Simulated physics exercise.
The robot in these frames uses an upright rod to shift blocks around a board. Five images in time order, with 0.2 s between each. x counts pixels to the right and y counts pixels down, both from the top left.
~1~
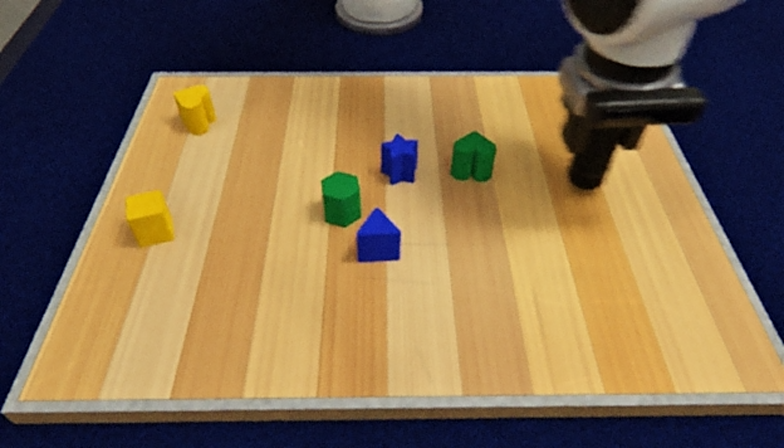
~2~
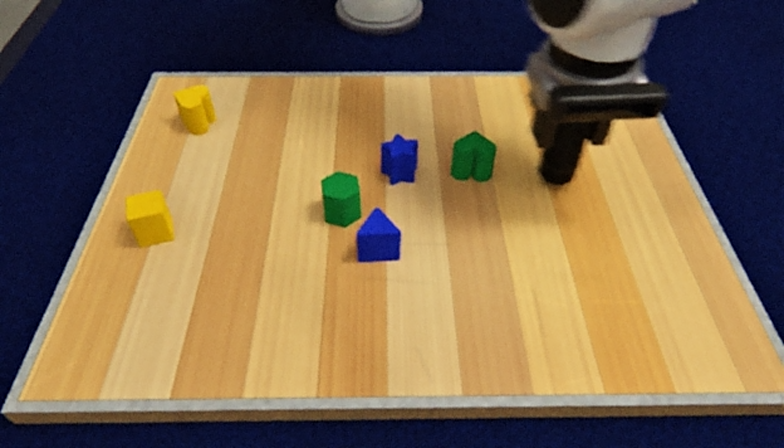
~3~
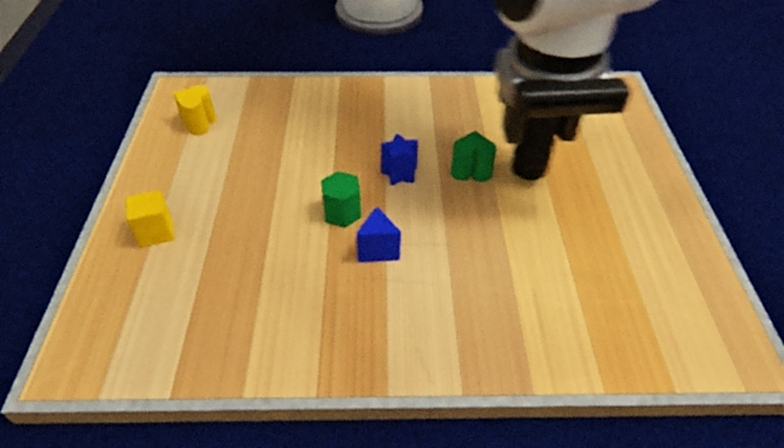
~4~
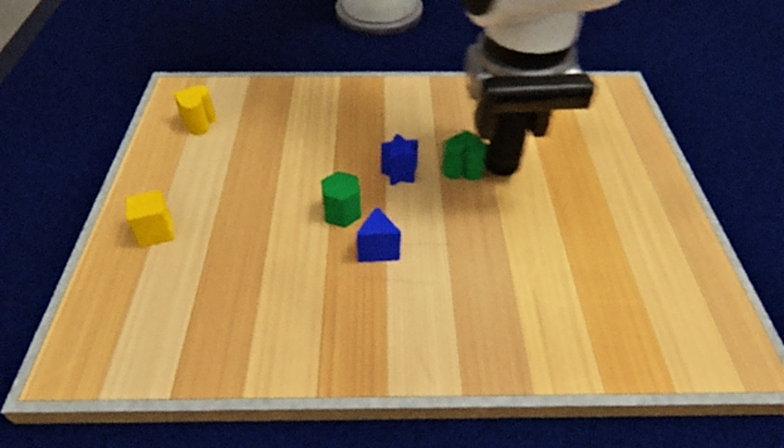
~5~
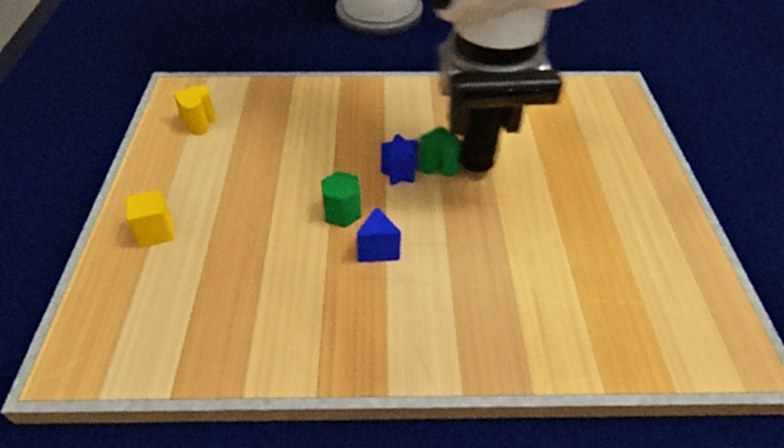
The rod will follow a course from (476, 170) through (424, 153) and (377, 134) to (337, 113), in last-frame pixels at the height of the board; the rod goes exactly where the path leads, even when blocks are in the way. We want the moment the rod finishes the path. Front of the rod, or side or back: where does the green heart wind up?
Lost on the way.
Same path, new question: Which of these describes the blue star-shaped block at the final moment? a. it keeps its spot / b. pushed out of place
Answer: B.
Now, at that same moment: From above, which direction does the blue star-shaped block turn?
It twists anticlockwise.
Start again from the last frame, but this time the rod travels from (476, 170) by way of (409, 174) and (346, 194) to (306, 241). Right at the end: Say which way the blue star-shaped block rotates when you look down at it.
It spins against the clock.
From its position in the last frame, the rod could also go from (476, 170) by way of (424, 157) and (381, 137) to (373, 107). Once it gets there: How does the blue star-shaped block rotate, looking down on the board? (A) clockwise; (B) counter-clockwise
Choice B: Counter-clockwise.
The first path, step by step. One third of the way, rod at (424, 144); blue star-shaped block at (381, 145), turned 90° anticlockwise; green heart at (386, 123), turned 15° anticlockwise.
Two thirds of the way, rod at (377, 125); blue star-shaped block at (381, 145), turned 90° anticlockwise; green heart at (345, 119), turned 80° anticlockwise.
At the end, rod at (336, 104); blue star-shaped block at (381, 145), turned 90° anticlockwise; green heart at (341, 118), turned 100° anticlockwise.
